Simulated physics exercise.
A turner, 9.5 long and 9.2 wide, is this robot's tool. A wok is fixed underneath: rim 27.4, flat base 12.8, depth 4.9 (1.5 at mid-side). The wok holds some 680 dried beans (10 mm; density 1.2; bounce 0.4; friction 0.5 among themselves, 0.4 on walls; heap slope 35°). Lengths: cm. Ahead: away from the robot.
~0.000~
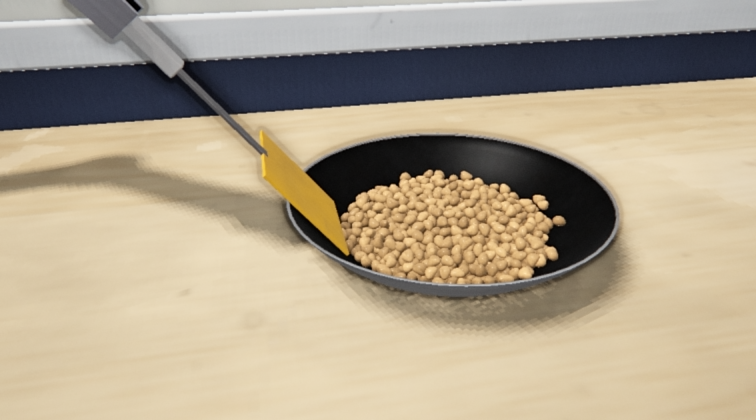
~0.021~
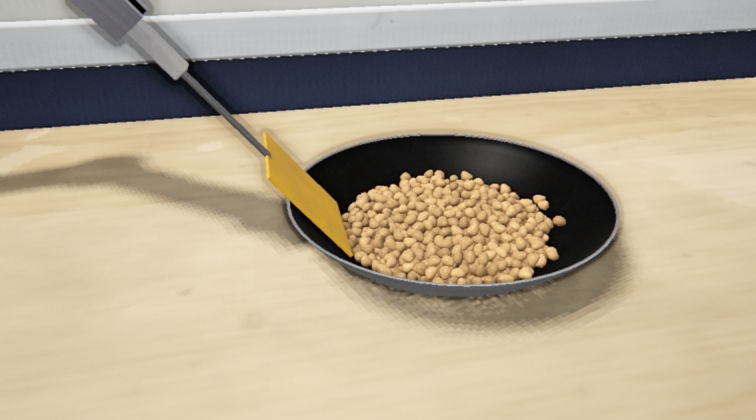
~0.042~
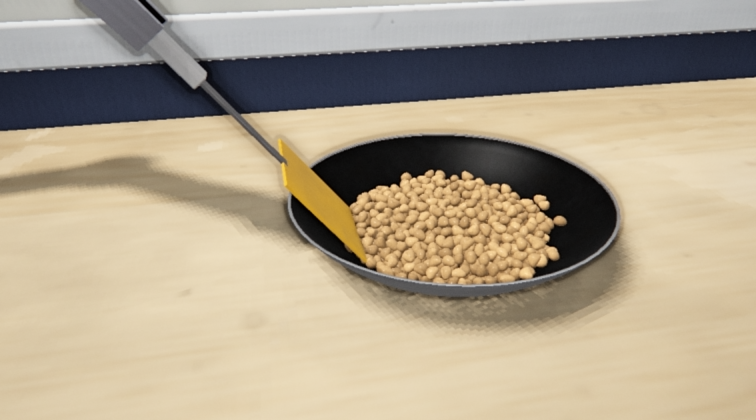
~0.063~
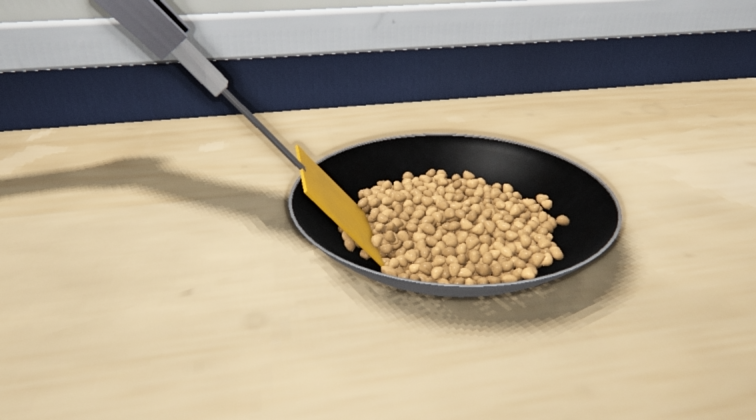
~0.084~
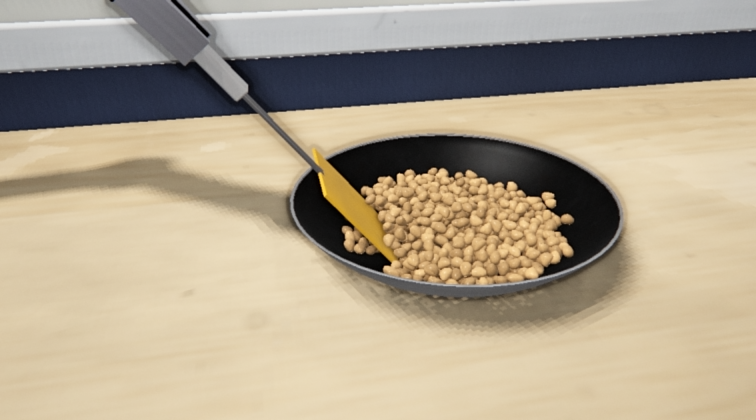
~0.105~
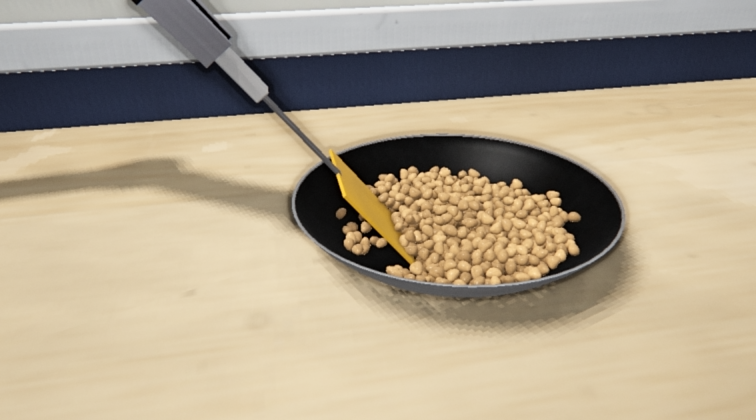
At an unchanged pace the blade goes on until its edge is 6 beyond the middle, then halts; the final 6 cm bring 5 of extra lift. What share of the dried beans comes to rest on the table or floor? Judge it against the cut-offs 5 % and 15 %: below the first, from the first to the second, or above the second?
Below 5 %.
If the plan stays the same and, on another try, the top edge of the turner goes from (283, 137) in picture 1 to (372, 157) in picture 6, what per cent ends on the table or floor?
It comes to something like 5 %, give or take.
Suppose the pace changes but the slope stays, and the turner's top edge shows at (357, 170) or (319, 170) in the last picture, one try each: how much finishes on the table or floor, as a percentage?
About 10 and 0 percent.
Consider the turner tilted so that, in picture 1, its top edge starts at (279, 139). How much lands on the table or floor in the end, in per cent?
About 0 per cent.
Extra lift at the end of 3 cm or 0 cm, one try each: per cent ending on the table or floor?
First try about 0 %, second try about 5 %.
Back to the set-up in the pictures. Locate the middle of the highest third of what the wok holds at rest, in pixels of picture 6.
It is centred near (549, 199).
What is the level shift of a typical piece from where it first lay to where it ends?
Near 4 cm, measured level.
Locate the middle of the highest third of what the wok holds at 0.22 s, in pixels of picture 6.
I'd put it close to (536, 199).
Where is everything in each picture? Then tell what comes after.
In the first picture, turner top edge at (262, 151), sloping 52°; upper third of the load around (450, 218), from x 340 to 560, top at y 175; 683 in the wok.
In the second picture, turner top edge at (266, 153), sloping 52°; upper third of the load around (450, 218), from x 340 to 560, top at y 175.
In the third picture, turner top edge at (282, 160), sloping 52°; upper third of the load around (451, 218), from x 340 to 560, top at y 175.
In the fourth picture, turner top edge at (300, 167), sloping 52°; upper third of the load around (454, 216), from x 345 to 565, top at y 175.
In the fifth picture, turner top edge at (319, 170), sloping 52°; upper third of the load around (460, 214), from x 345 to 570, top at y 175.
In the sixth picture, turner top edge at (337, 171), sloping 52°; upper third of the load around (470, 214), from x 340 to 575, top at y 170; 683 in the wok.
After 0.16 s, sloping 52°, highest piece 4 above the table; 683 in the wok.
After 0.22 s, sloping 52°, highest piece 6 above the table; 683 in the wok.
After 0.45 s, sloping 52°, highest piece 7 above the table; 672 in the wok, 9 on the table or floor, 2 on the blade or in flight.
After 1.50 s, sloping 52°, highest piece 6 above the table; 670 in the wok, 13 on the table or floor.
At rest, 670 in the wok, 13 on the table or floor. That is 2 % on the table or floor.
